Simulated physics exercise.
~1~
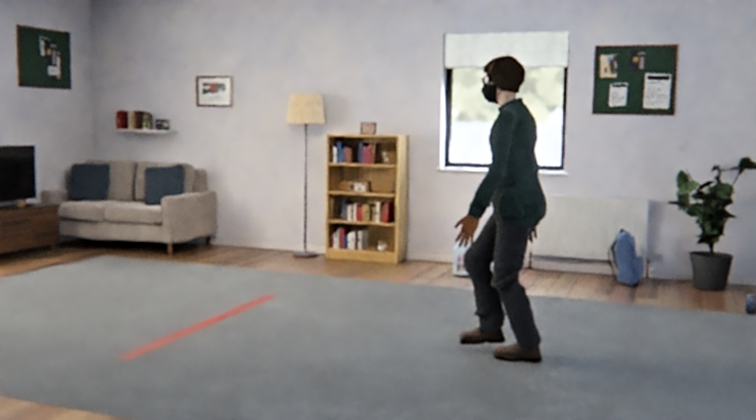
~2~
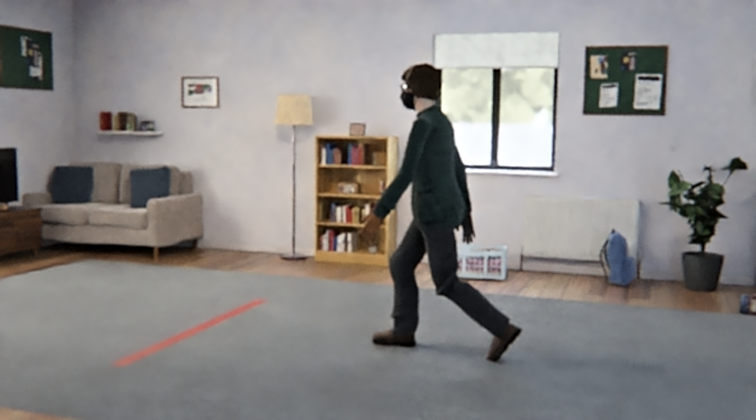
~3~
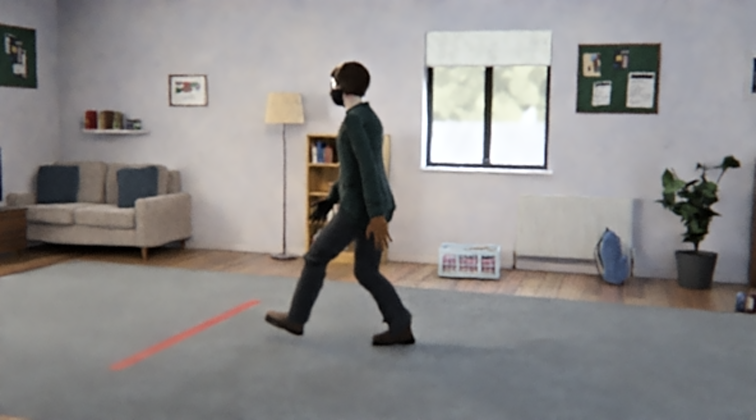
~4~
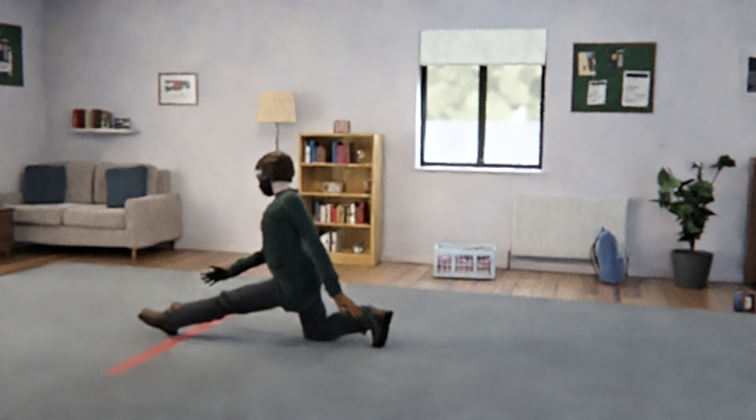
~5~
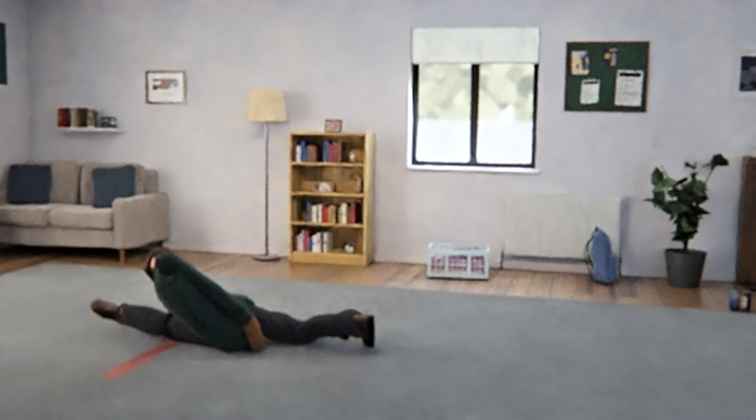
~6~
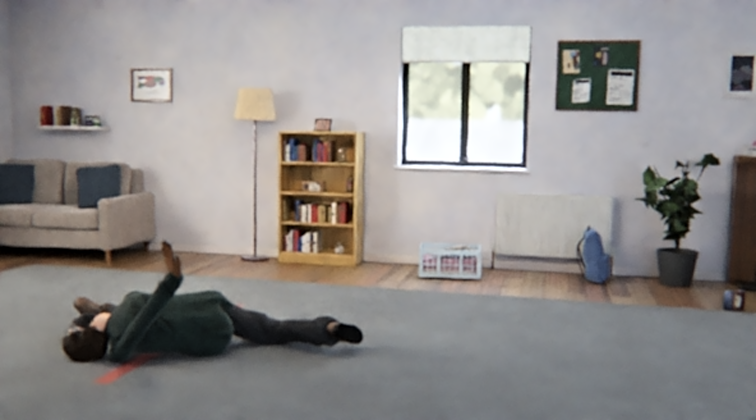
A person with dark hair, a dark face covering, a green jacket and dark trousers stands right of centre on a grey carpet, seen from across a living room as the view drifts slightly sideways. A red tape strip lies on the floor to the left, with a beige sofa, lamp, wooden bookcase, window and plant behind. The person walks left towards the tape, then drops low with one leg stretched forward. The torso folds forward over that leg and rolls down to the floor. The person ends lying stretched out, one arm raised, head past the tape and hips short of it.
